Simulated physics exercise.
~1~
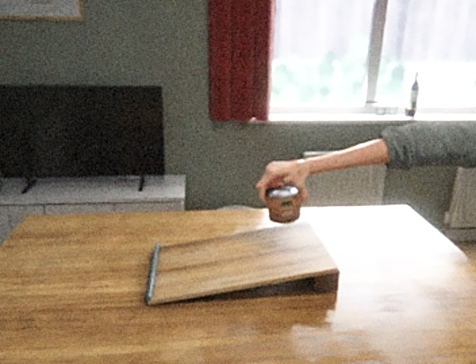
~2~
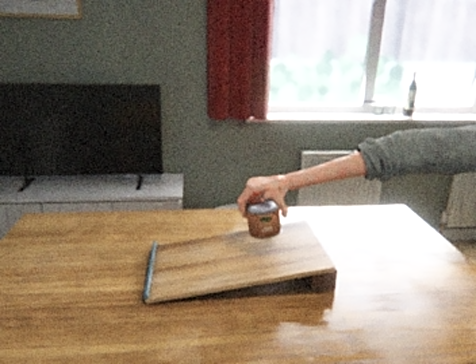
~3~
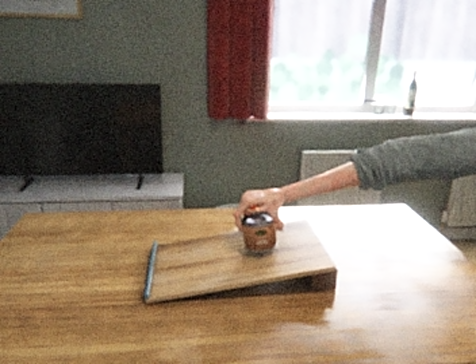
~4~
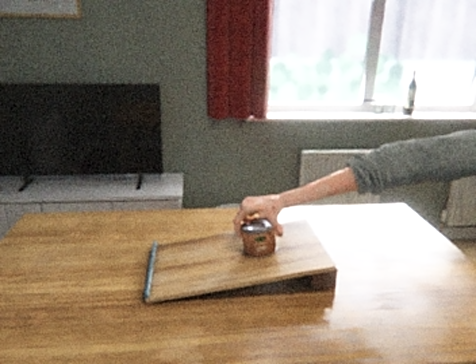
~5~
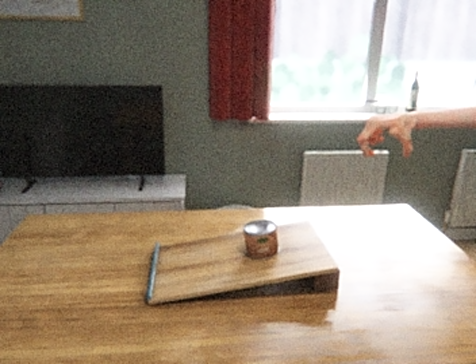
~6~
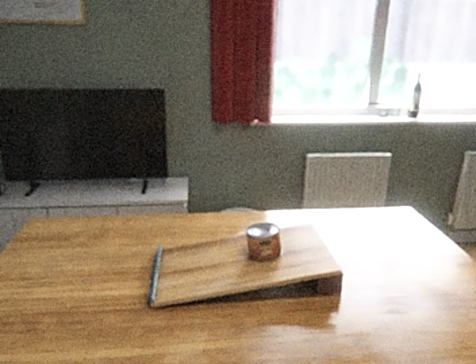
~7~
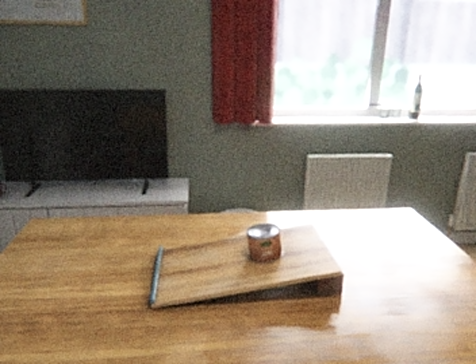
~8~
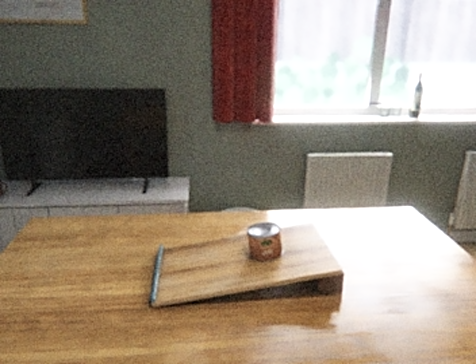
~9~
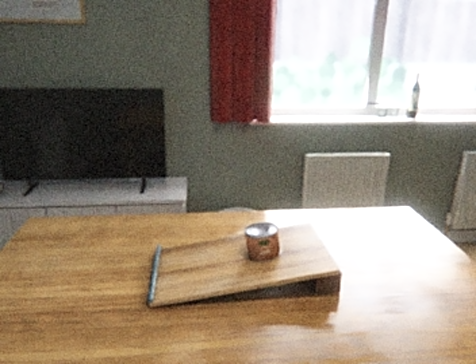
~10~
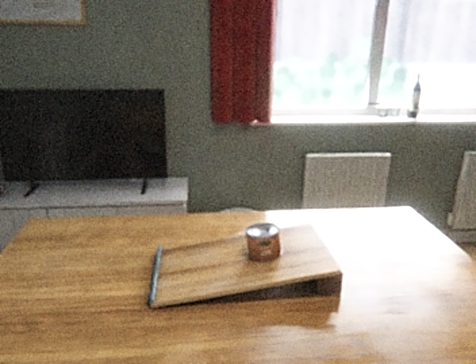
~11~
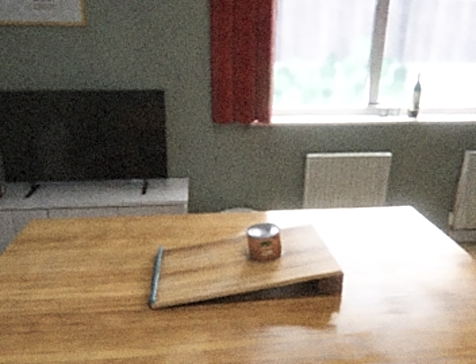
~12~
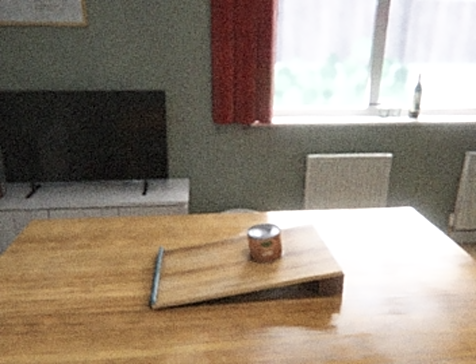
In a room with a television and a red-curtained window, a hand lowers an orange tub onto a sloping board on a wooden table, lets go and draws back to the right. The tub stays in place on the slope.
